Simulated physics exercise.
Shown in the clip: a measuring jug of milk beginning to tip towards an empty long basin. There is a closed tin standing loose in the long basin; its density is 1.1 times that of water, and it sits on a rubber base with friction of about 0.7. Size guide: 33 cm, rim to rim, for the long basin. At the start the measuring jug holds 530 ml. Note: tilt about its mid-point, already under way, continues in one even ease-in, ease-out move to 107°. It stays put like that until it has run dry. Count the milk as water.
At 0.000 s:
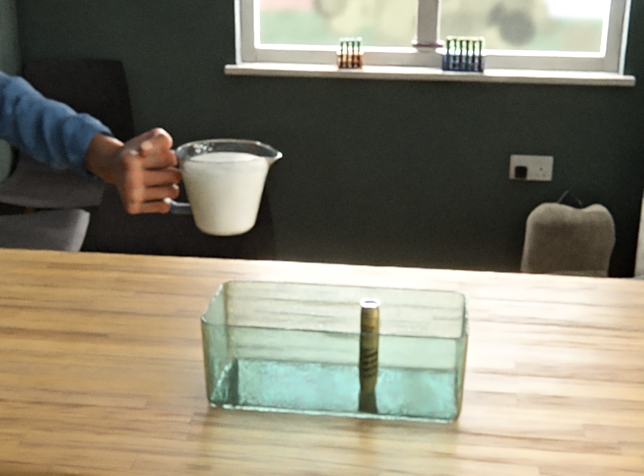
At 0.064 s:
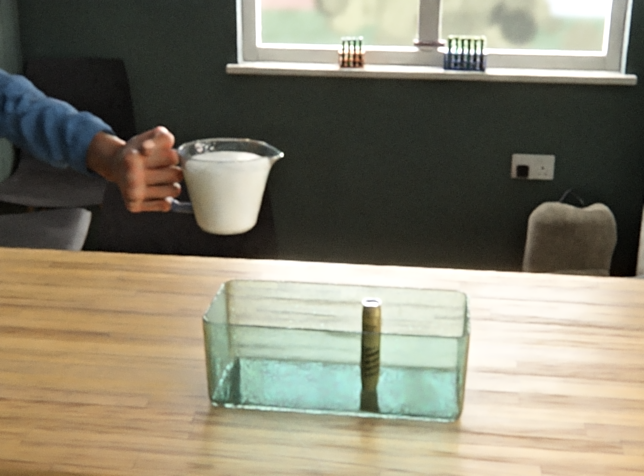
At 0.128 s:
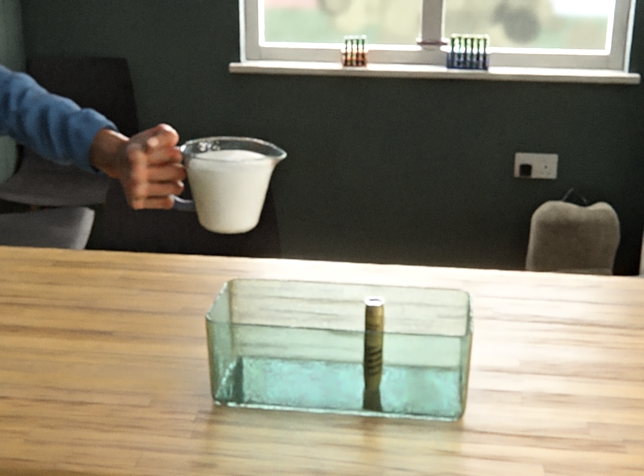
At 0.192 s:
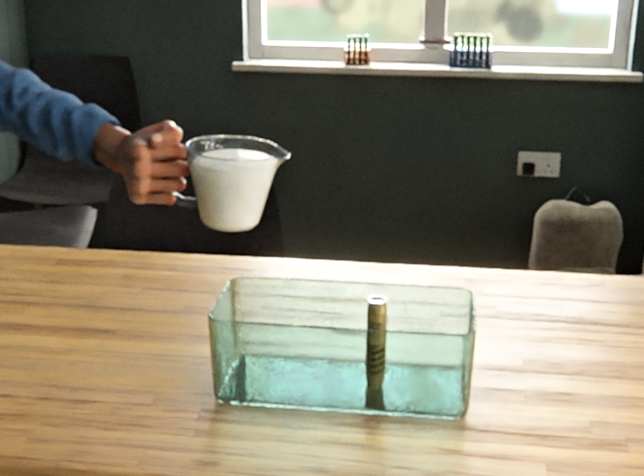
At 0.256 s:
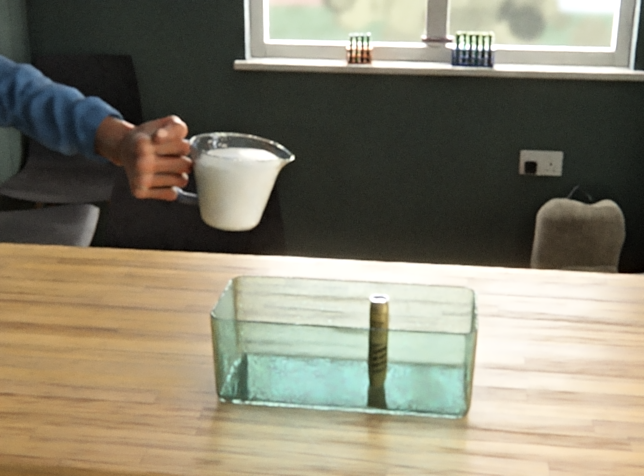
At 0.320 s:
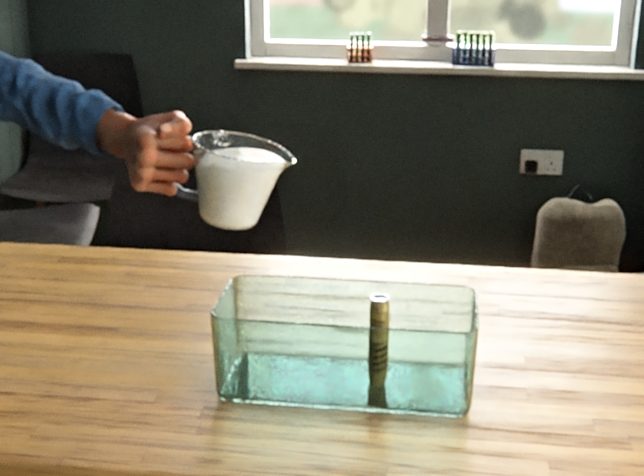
On a wooden table, a hand tilts a jug of milk slightly right near a glass basin.
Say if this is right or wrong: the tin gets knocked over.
Wrong, it stays standing.
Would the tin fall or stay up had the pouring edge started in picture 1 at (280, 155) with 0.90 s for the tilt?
Then the tin remains standing.
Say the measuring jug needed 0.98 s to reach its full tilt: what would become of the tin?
With that tilt, the tin stays on its base.
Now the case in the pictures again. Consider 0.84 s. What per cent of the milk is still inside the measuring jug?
I'd put it near 66 percent.
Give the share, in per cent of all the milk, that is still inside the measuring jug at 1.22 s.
Around 10 in a hundred is still there.
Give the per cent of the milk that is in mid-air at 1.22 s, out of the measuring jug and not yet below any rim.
Around 12 percent of the liquid.
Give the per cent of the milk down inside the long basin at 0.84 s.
Around 14 percent.
Then, 0.84 s in, the tilt is 60° and 65 per cent is still to pour; the tin stands where it began.
Then, 1.22 s in, the tilt is 95° and 9 per cent is still to pour; the tin stands where it began.
Then, 1.62 s in, the tilt is 107° and 0 per cent is still to pour; the tin stands where it began.
Then, 2.05 s in, the tilt is 107° and 0 per cent is still to pour; the tin stands where it began.
Finally, the tin stands where it began.
